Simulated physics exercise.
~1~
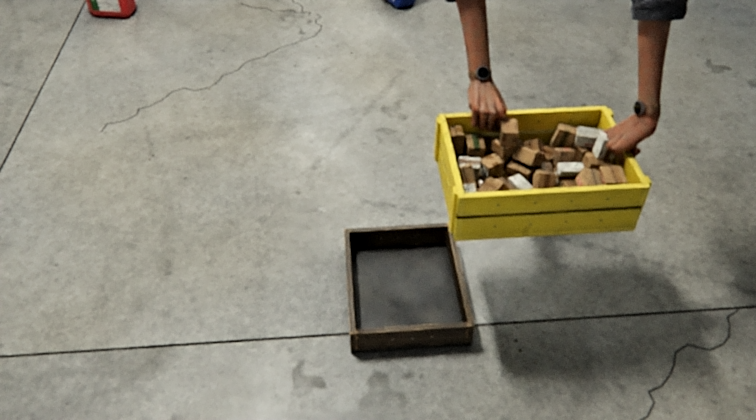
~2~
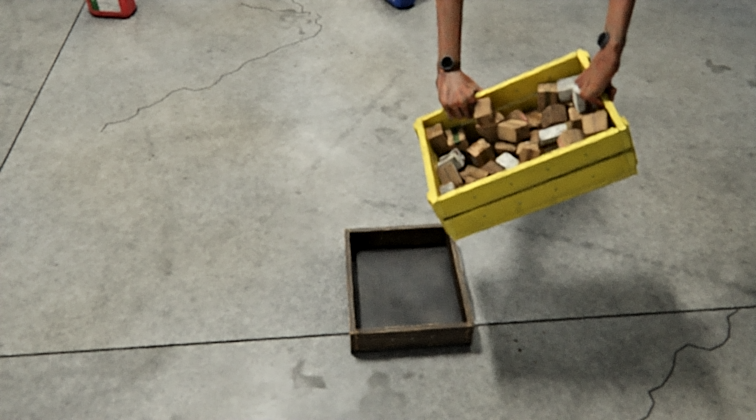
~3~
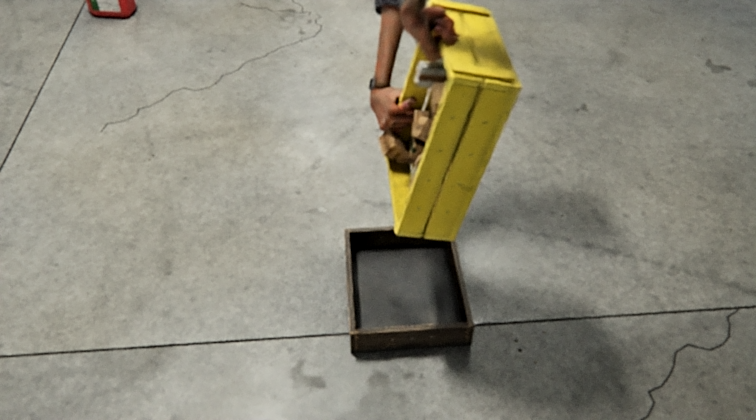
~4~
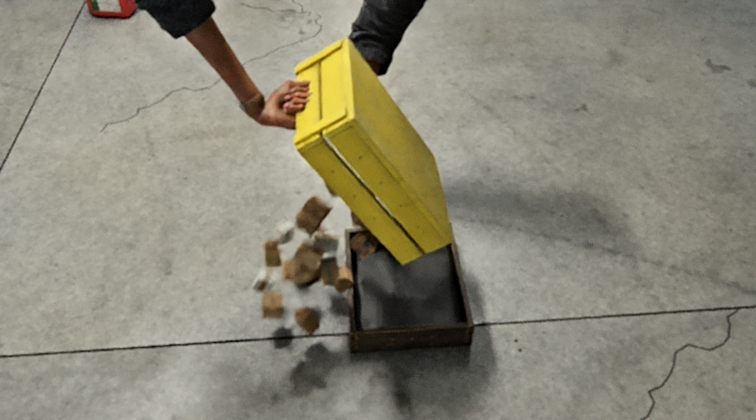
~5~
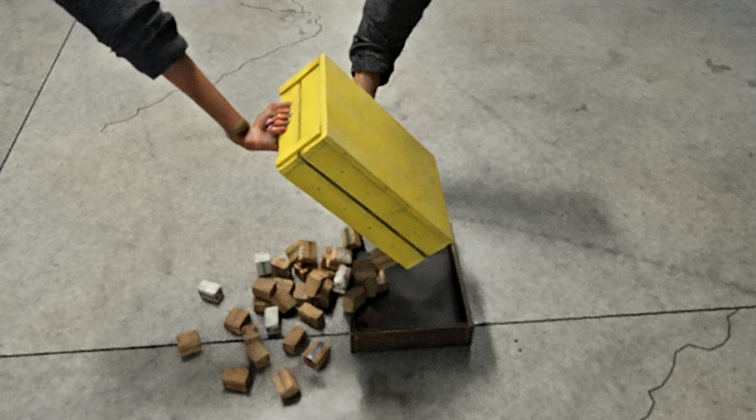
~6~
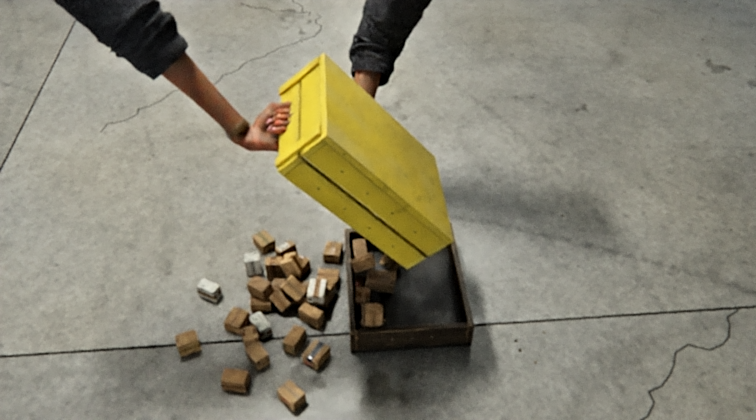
On a bare grey concrete floor marked by thin cracks and seams, seen from above at an angle, a pair of hands holds a yellow box full of small brown and whitish blocks. Below it to the left sits an empty dark tub with low sides. The hands lift the box slightly and tip it leftward, swinging it steeply over the tub. The blocks tumble out in a cluster, many falling past the tub's left side. They scatter and settle on the concrete while others drop inside. Finally the box hangs tilted and still, with most blocks lying outside the tub.
